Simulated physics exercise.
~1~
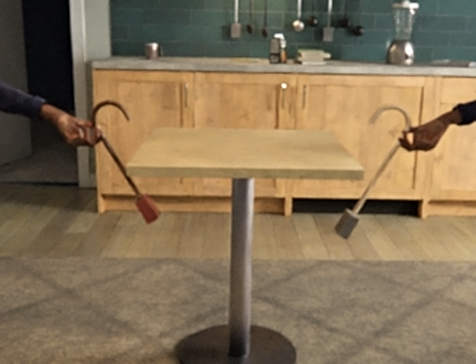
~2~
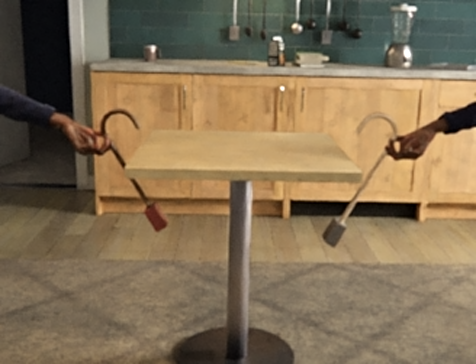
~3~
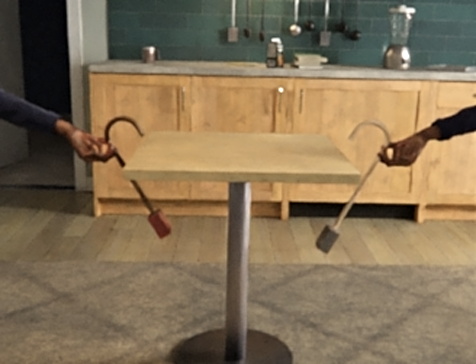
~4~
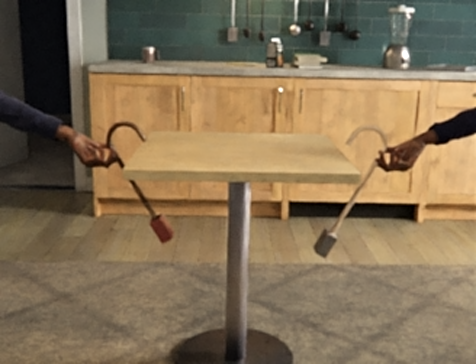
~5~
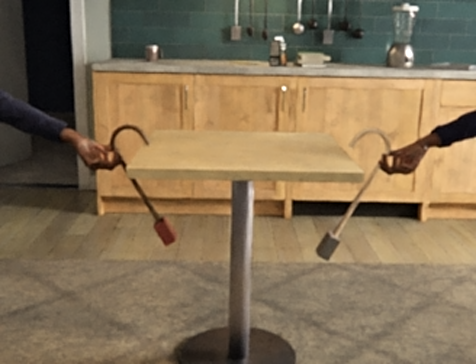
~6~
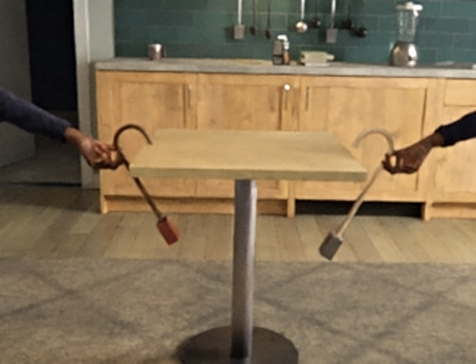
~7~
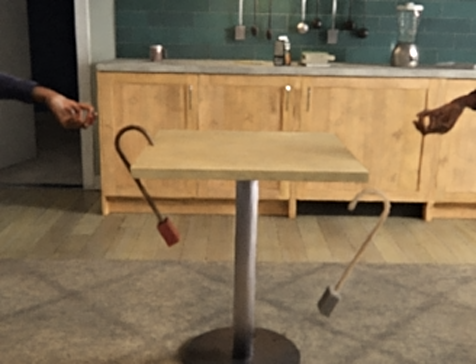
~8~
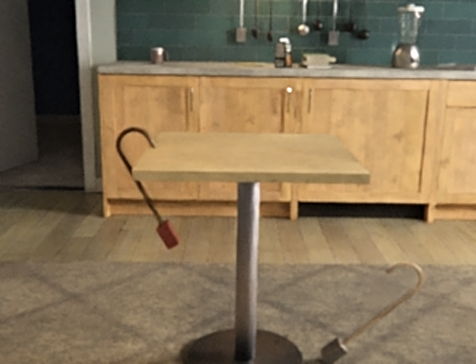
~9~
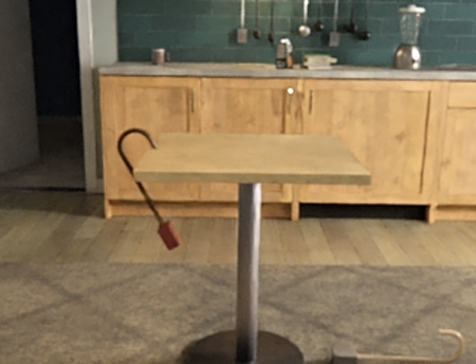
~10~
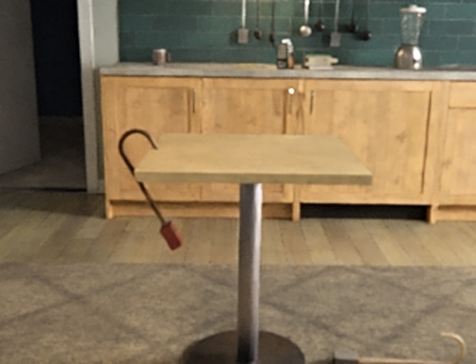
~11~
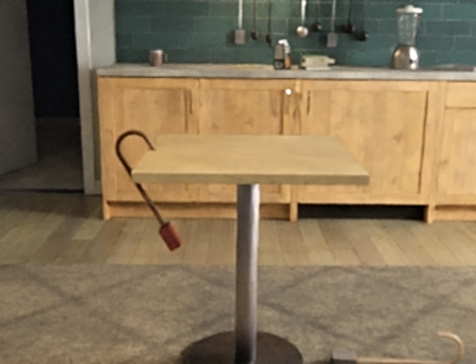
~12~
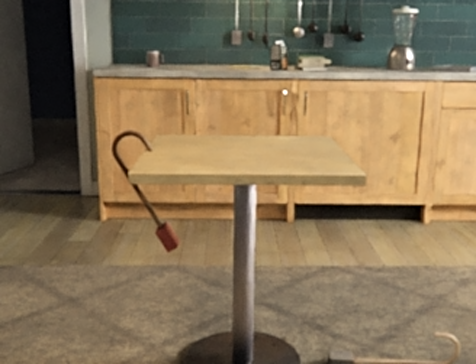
Two hands release hooked brushes at a table's edges; the red hangs, the grey falls.
